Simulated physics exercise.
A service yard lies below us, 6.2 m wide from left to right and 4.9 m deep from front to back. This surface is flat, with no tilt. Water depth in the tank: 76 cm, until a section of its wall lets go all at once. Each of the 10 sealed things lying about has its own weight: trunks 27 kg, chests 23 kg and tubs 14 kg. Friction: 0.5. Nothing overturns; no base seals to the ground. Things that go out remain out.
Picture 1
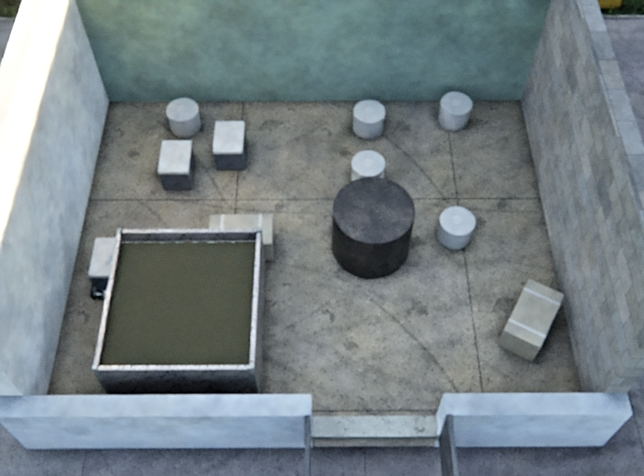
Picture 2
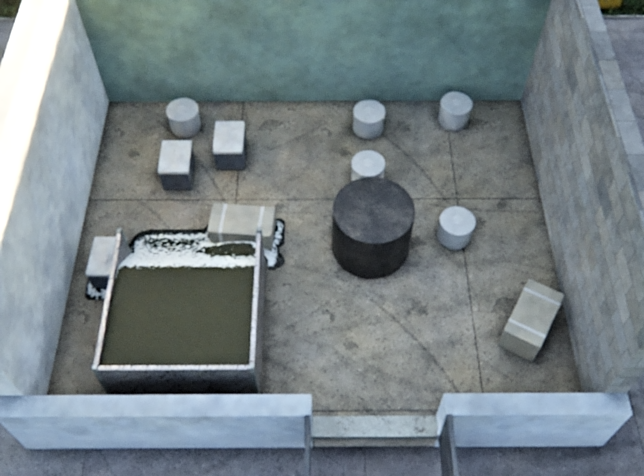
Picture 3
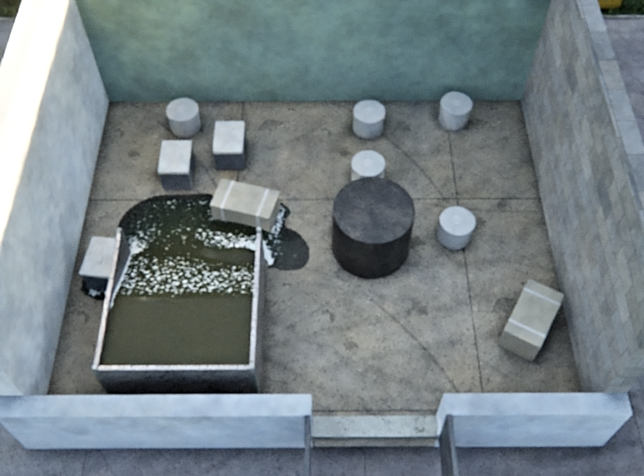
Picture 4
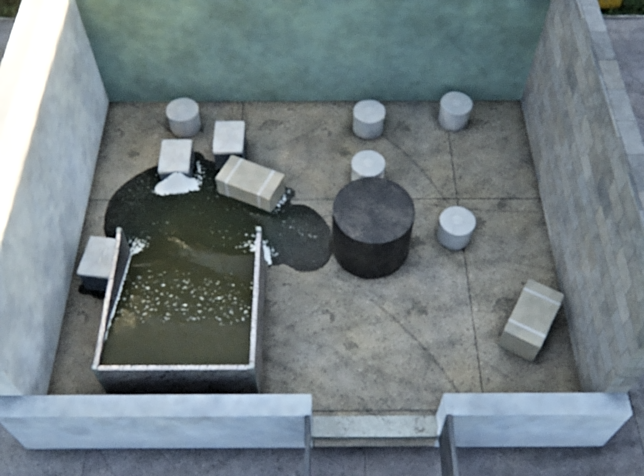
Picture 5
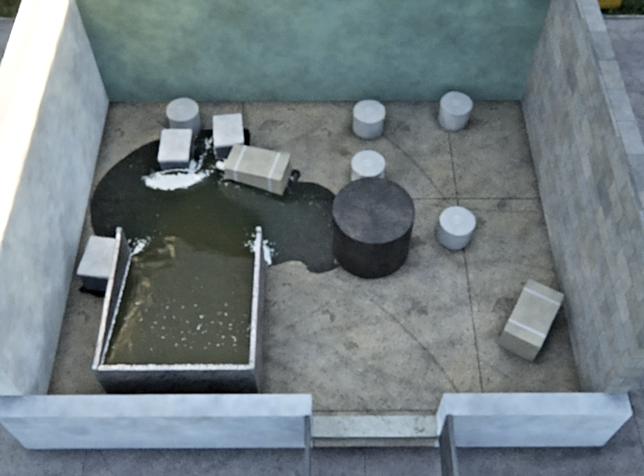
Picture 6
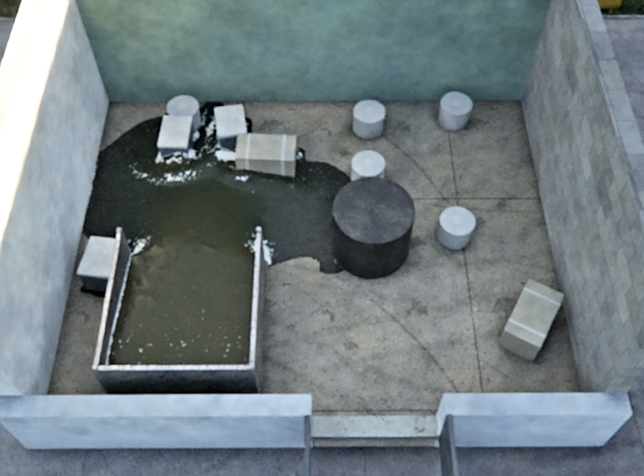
Dark, murky water poured out of the back of a square tank, foaming at first, and spread across the flat yard, pushing a pale block backward and to the right, then nudging smaller blocks behind.
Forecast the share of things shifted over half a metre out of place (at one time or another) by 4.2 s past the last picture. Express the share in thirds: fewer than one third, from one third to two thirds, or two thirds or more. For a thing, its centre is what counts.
Two thirds or more.
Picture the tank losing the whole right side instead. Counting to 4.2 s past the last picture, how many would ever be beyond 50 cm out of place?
In that case the number is 4.
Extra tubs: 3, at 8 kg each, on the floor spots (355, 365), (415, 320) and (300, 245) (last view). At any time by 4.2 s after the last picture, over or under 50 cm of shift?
Note, in sequence: Under threshold; under threshold; over threshold.
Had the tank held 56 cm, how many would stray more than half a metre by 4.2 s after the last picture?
So the tally would be 8.
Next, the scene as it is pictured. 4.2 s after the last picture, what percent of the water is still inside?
Around 100 per cent of the water is still in there.
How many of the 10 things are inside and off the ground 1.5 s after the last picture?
Count: 4.
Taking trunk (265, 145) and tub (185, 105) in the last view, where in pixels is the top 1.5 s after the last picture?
First near (366, 103), second near (157, 102).
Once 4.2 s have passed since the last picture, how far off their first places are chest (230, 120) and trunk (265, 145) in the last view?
Taking them in turn, I get 400 cm for the first and 300 cm for the second.
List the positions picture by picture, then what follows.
In the first frame, a trunk at (241, 229) rests on the ground; a chest at (175, 156) rests on the ground; 2.7 m2 under water; 0 of 10 have shifted.
In the second frame, a trunk at (242, 219), on the bottom, 14 cm from its start; a chest at (175, 156), on the bottom; 3.6 m2 under water; 1 of 10 have shifted.
In the third frame, a trunk at (245, 198) rests on the ground, 47 cm from its start; a chest at (175, 156), on the bottom; water covers 4.9 m2; 2 of 10 have shifted.
In the fourth frame, a trunk at (250, 177), on the bottom, 84 cm from its start; a chest at (175, 155), on the bottom; 6.4 m2 under water; 2 of 10 have shifted.
In the fifth frame, a trunk at (257, 162), on the bottom, 111 cm from its start; a chest at (175, 144) rests on the ground, 21 cm from its start; 8.0 m2 under water; 4 of 10 have shifted.
In the sixth frame, a trunk at (266, 147) rests on the ground, 138 cm from its start; a chest at (175, 131) rests on the ground, 46 cm from its start; water covers 9.6 m2; 5 of 10 have shifted.
Then, 0.4 s after the last picture 3 of 10 are over 50 cm from their spots; 0 afloat.
Then, 1.5 s after the last picture 4 of 10 are over 50 cm from their spots; 4 afloat.
Then, 2.8 s after the last picture 6 of 10 are over 50 cm from their spots; 4 afloat.
Then, 4.2 s after the last picture 8 of 10 are over 50 cm from their spots, and 9 have been at some point; 7 afloat.
